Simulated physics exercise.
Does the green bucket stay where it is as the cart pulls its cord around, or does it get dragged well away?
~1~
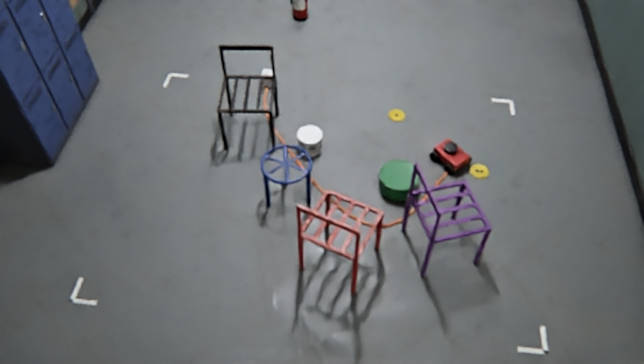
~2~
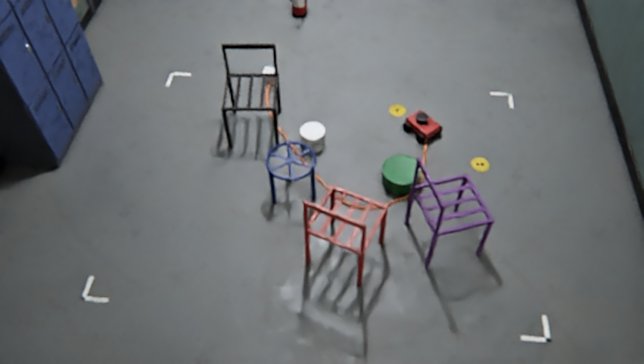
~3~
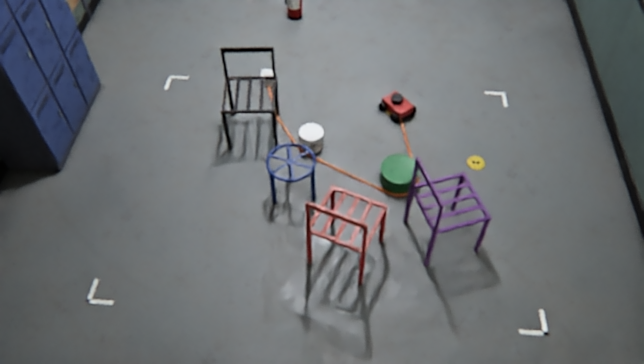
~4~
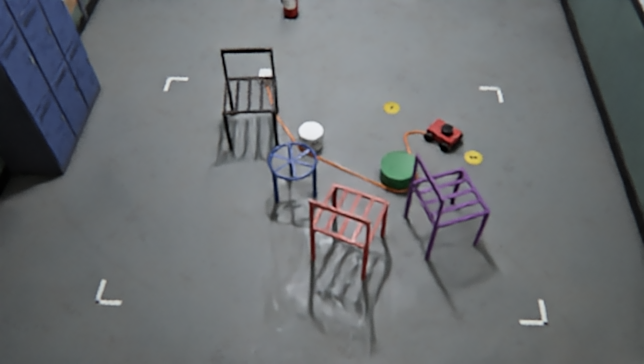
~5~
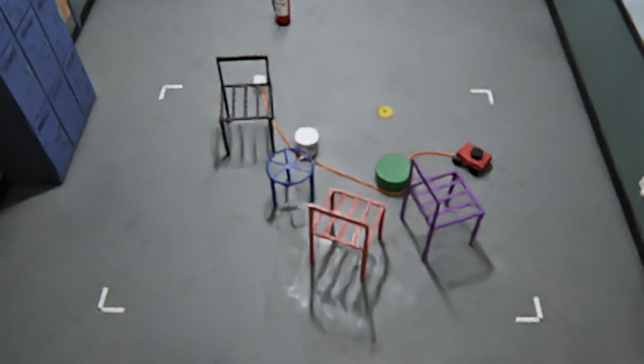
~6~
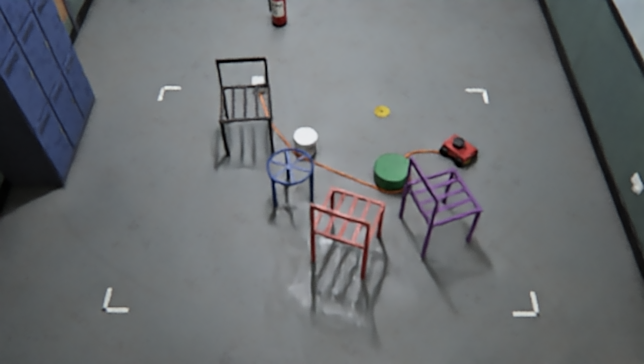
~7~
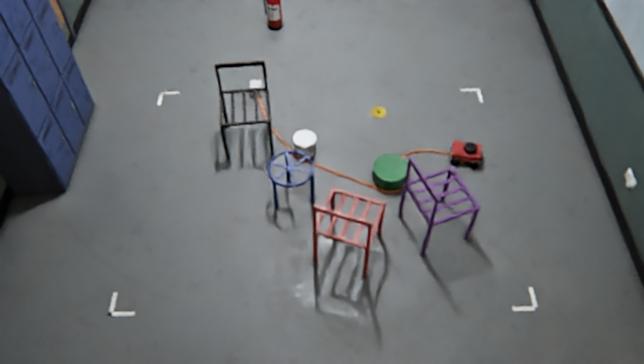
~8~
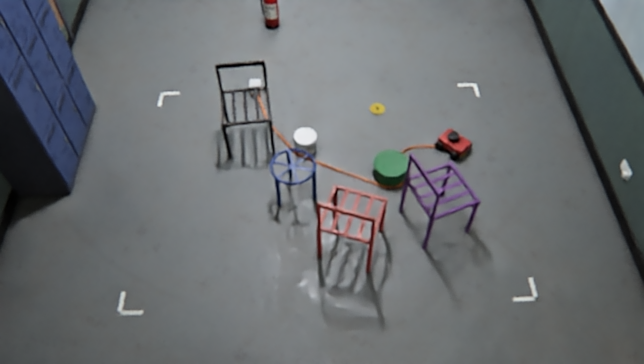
The green bucket stays practically where it was. It hardly stirs while the cart moves away and comes back with the cord.
